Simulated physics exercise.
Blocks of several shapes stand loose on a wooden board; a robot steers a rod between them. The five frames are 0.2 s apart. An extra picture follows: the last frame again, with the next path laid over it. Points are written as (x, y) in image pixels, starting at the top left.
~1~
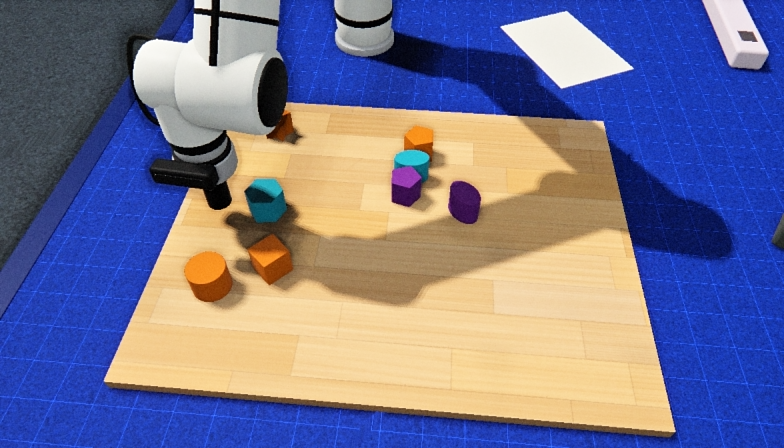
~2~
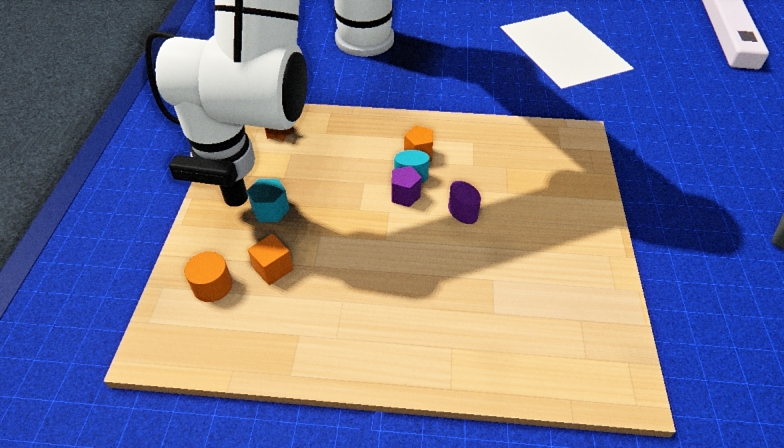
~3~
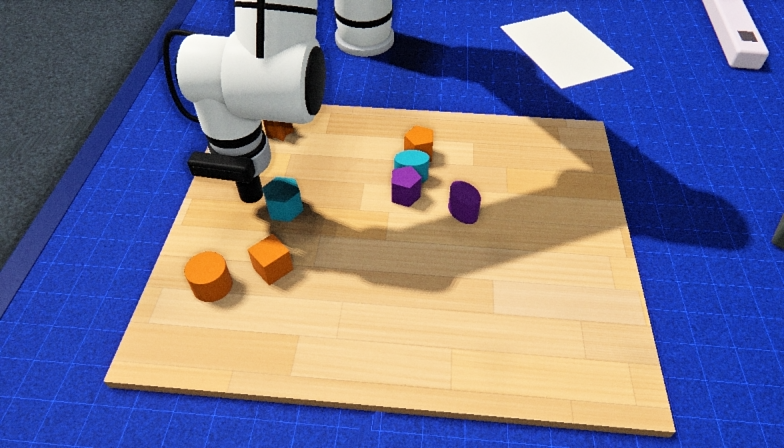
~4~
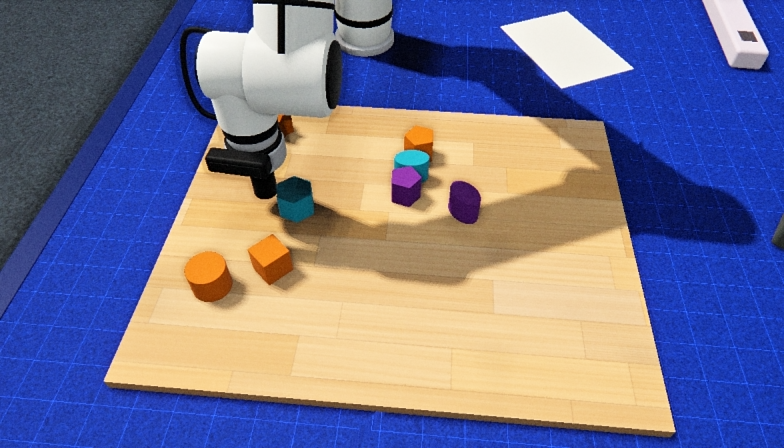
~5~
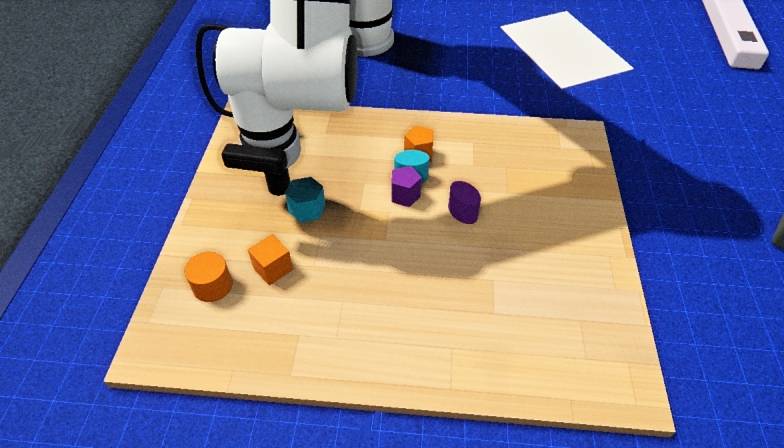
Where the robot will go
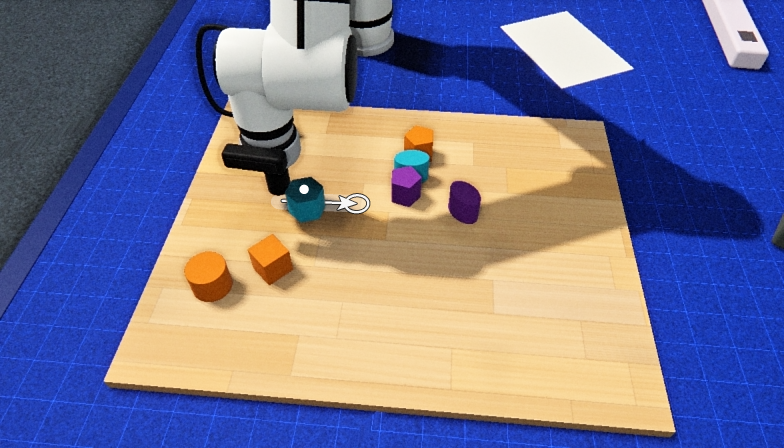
In this clip, a white robot arm moves its black rod rightward over a wooden board on a blue surface, then pushes a turquoise hexagonal block a short way right, while the surrounding orange and purple blocks stay still.
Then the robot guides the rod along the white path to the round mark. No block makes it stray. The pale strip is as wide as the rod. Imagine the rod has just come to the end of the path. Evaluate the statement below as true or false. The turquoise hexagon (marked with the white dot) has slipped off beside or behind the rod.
The statement is true.
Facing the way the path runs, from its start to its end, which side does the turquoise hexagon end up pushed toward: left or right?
It moves over to the right.
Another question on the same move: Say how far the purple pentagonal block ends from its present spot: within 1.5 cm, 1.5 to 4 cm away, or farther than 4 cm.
Displaced less than 1.5 cm.
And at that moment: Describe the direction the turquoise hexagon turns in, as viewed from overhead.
It is turned clockwise.
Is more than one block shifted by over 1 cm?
No - that is not the case.
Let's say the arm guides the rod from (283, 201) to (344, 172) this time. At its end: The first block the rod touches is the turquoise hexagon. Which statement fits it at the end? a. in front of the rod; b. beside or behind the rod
I'll go with b - beside or behind the rod.
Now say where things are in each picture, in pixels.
In the first frame, tip of the rod (220, 202), middles of tops, turquoise hexagon (263, 190), purple pentagonal block (405, 176).
In the second frame, rod (236, 199), turquoise hexagon (266, 190).
In the third frame, rod (252, 195), turquoise hexagon (281, 189).
In the fourth frame, rod (266, 192), turquoise hexagon (294, 189).
In the fifth frame, rod (280, 188), turquoise hexagon (304, 189), purple pentagonal block (405, 176).
The line goes from (283, 201) to (357, 204); the dot is on the turquoise hexagon.
What follows on the original path. One third of the way, rod (306, 189); turquoise hexagon (326, 195), turned 25° clockwise.
Two thirds of the way, rod (331, 190); turquoise hexagon (345, 202), turned 55° clockwise.
At the end, rod (356, 191); turquoise hexagon (351, 206), turned 75° clockwise; purple pentagonal block unmoved.
